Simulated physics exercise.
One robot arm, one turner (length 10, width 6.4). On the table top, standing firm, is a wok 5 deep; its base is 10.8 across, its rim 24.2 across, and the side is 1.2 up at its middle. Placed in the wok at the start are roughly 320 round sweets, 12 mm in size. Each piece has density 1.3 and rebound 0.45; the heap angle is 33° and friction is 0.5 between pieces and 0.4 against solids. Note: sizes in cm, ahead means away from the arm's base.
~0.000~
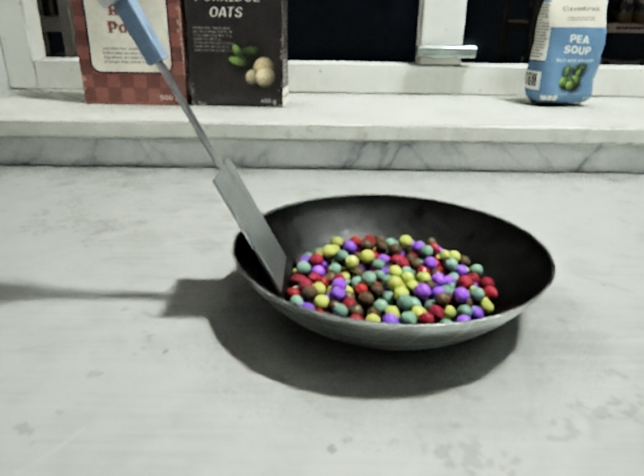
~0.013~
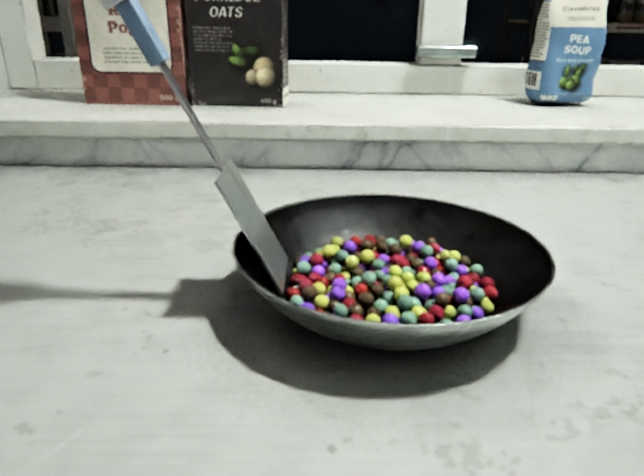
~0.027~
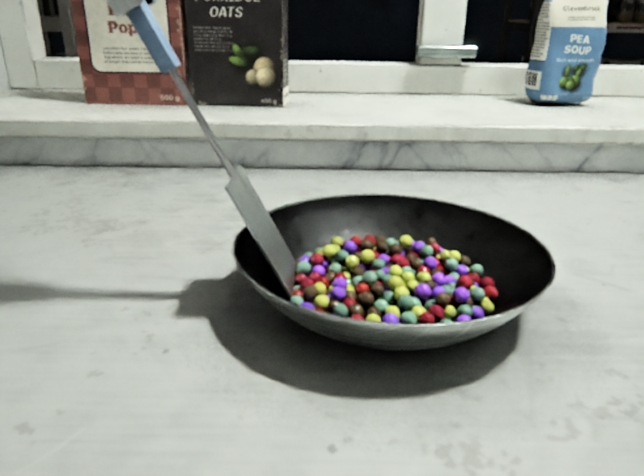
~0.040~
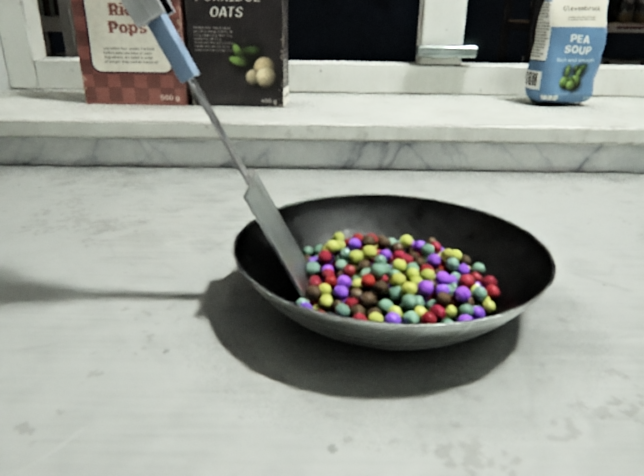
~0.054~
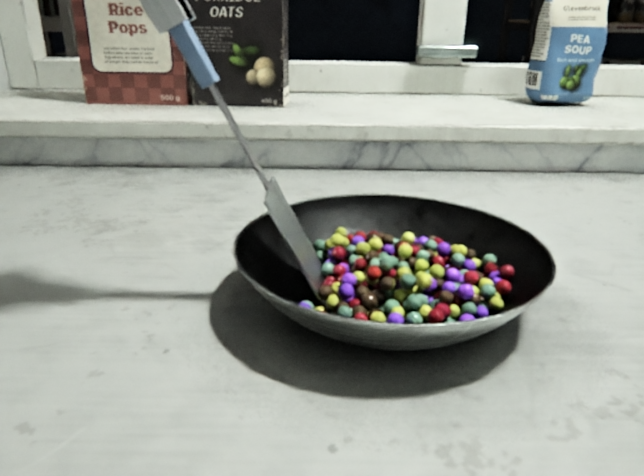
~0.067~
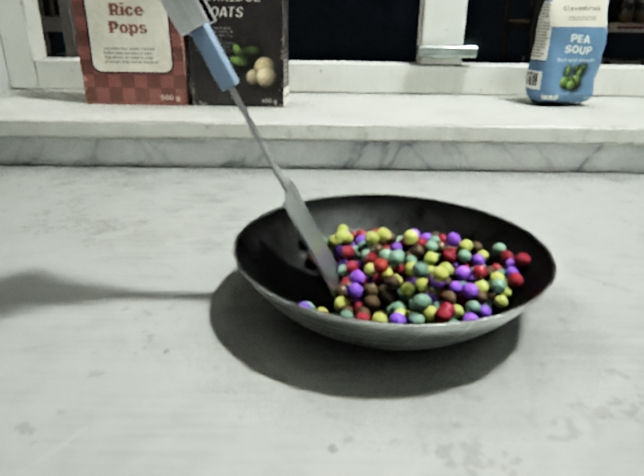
We see a turner with a blue handle dip into a dark wok of colourful round sweets on a grey table top, then move to the right, pushing the sweets into a mound towards the wok's right side.
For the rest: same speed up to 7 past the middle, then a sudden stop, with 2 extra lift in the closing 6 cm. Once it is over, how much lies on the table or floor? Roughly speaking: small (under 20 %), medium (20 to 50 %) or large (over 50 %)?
Roughly, medium, from 20 to 50 %.
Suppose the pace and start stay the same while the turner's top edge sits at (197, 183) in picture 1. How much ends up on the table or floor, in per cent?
25 percent or thereabouts.
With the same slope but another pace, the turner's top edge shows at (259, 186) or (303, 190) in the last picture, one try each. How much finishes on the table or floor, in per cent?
Roughly 15 and 35 percent.
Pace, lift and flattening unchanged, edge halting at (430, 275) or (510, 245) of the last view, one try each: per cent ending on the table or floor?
Estimates, in order: 5 % and 40 %.
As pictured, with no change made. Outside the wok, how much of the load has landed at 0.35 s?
Share at that moment: About 15 %.
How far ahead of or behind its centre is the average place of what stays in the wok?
It sits some 3.5 centimetres ahead of centre.
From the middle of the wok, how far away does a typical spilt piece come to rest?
About 24 cm out from the centre.
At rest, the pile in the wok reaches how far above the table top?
About 5.0 centimetres.
After 0.10 s, sloping 63°, highest piece 7 above the table; 316 in the wok.
After 0.13 s, sloping 63°, highest piece 8 above the table; 312 in the wok, 4 on the blade or in flight.
After 0.35 s, sloping 63°, highest piece 10 above the table; 235 in the wok, 50 on the table or floor, 31 on the blade or in flight.
After 1.40 s, sloping 63°, highest piece 5 above the table; 235 in the wok, 81 on the table or floor.
At rest, 235 in the wok, 81 on the table or floor. That is 26 % on the table or floor.
